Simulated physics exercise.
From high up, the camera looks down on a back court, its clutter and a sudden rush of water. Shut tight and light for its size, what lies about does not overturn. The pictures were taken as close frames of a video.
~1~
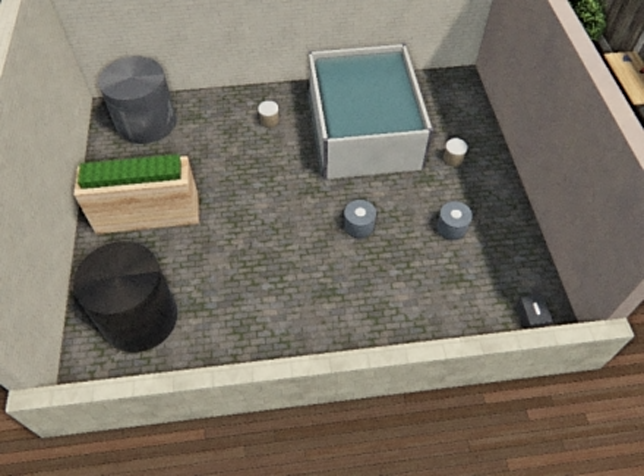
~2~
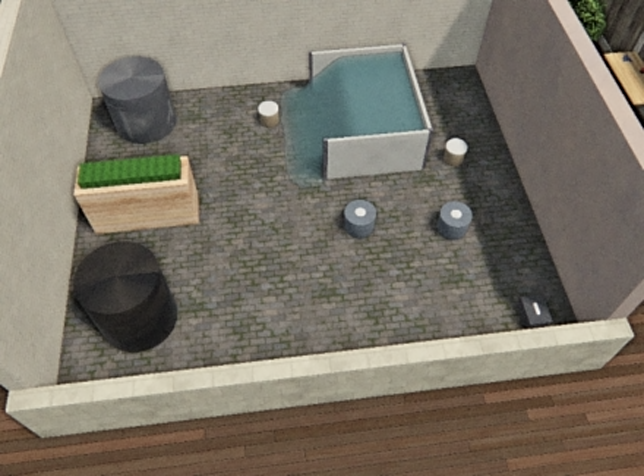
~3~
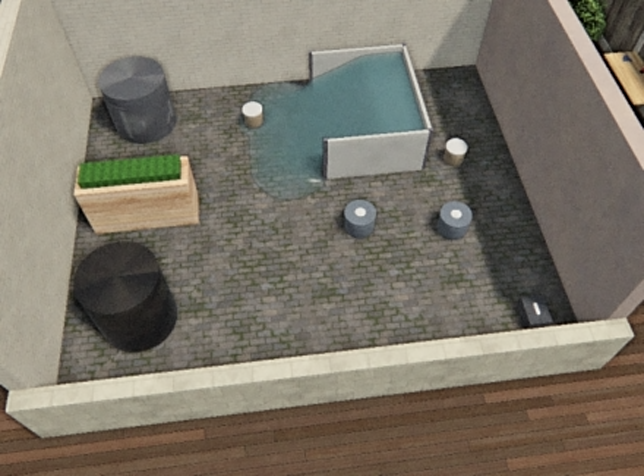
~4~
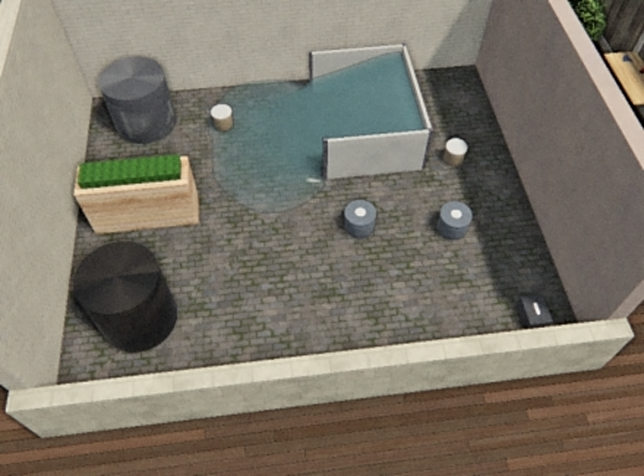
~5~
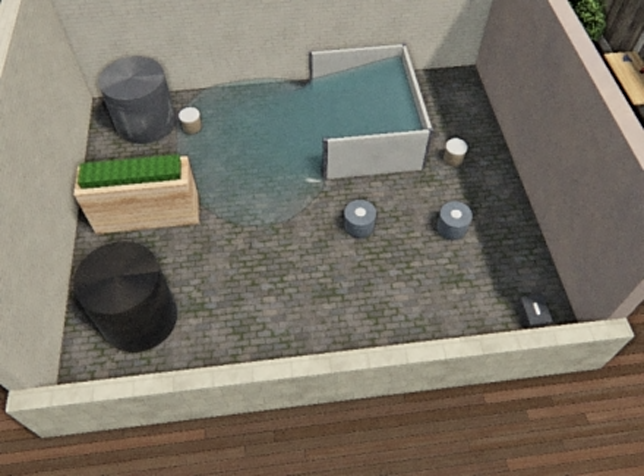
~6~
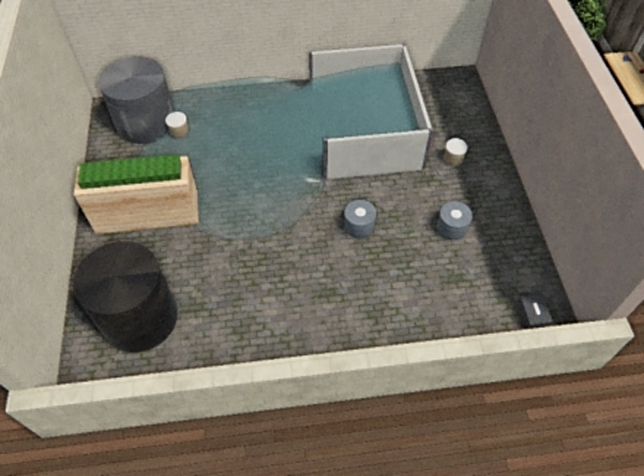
A paved back court enclosed by pale walls is seen from high above, with wooden decking along the near side. A white-walled tank of blue-green water stands at the back, with small pails and grey tubs near it, and two large dark drums and a wooden planter at left. The tank's left side opens, water spreads leftward across the paving, and one pail slides left to beside the rear drum.
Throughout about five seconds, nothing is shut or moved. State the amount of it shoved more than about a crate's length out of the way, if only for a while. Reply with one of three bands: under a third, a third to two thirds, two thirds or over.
Under a third.
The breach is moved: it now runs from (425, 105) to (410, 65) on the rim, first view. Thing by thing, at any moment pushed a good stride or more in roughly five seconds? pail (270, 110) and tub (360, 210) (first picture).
In turn: Never so far, no.
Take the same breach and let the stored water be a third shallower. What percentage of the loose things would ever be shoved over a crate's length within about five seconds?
Near 20 per cent of the loose things.
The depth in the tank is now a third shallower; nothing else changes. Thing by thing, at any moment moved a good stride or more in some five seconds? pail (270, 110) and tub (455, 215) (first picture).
So the first made it that far, and the second came up short.
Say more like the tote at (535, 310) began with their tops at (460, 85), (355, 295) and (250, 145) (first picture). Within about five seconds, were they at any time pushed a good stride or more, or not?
Taking them one at a time: Remains close, then remains close, then gets driven off.
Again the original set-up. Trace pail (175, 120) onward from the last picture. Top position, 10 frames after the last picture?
Near (75, 176).
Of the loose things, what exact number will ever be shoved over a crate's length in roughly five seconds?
I make it 1 of them.
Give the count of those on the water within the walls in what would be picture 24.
That adds up to 1.
A moment on, 1 of 5 are well off their spots; 1 afloat.
Next, 1 of 5 are well off their spots; 1 afloat.
Later, 1 of 5 are well off their spots; 1 afloat.
In the end, 1 of 5 are well off their spots, and 1 have been at some point; 1 afloat.
